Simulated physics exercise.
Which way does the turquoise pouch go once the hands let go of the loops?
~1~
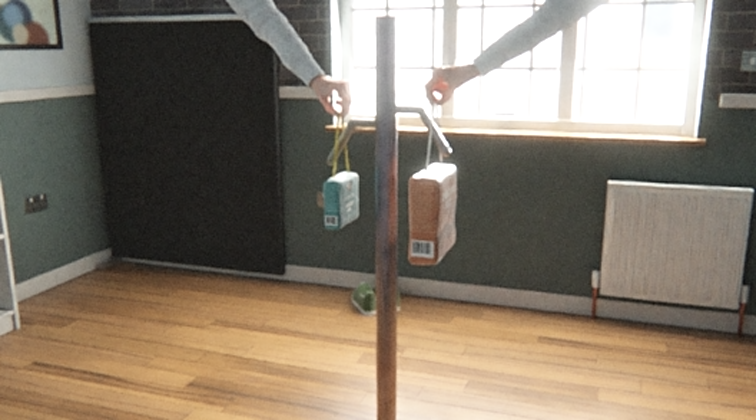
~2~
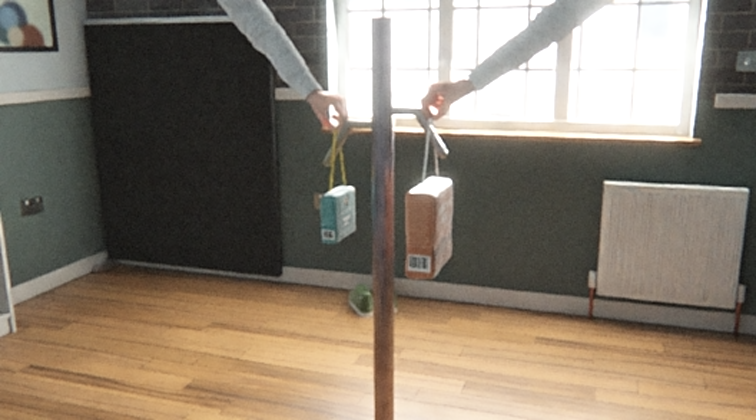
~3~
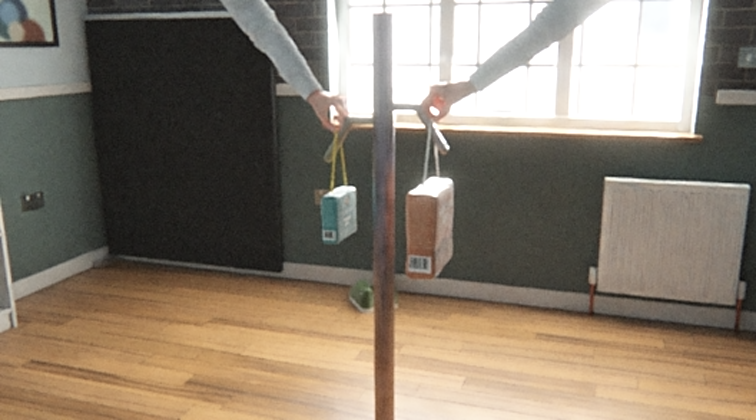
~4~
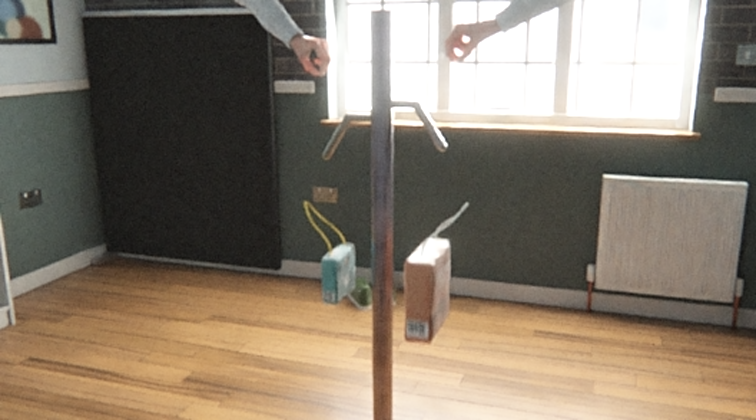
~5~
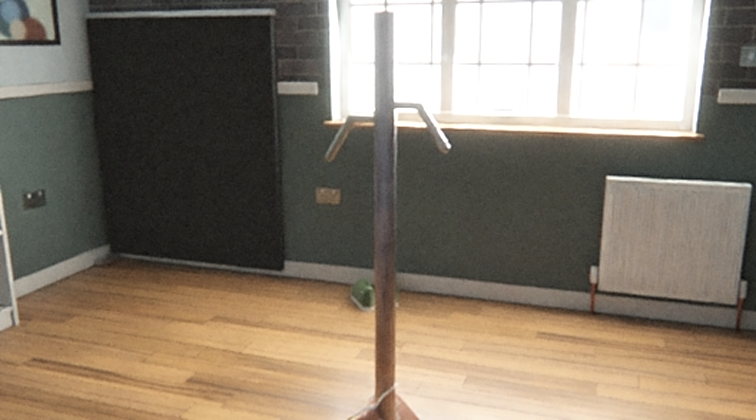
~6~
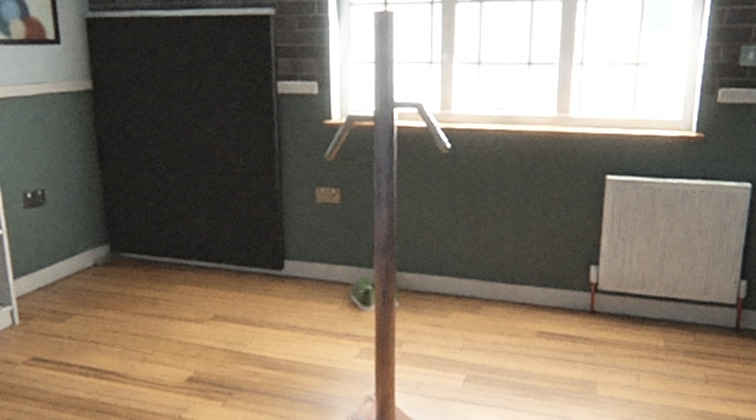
It moves down, falling away from the left peg toward the floor.
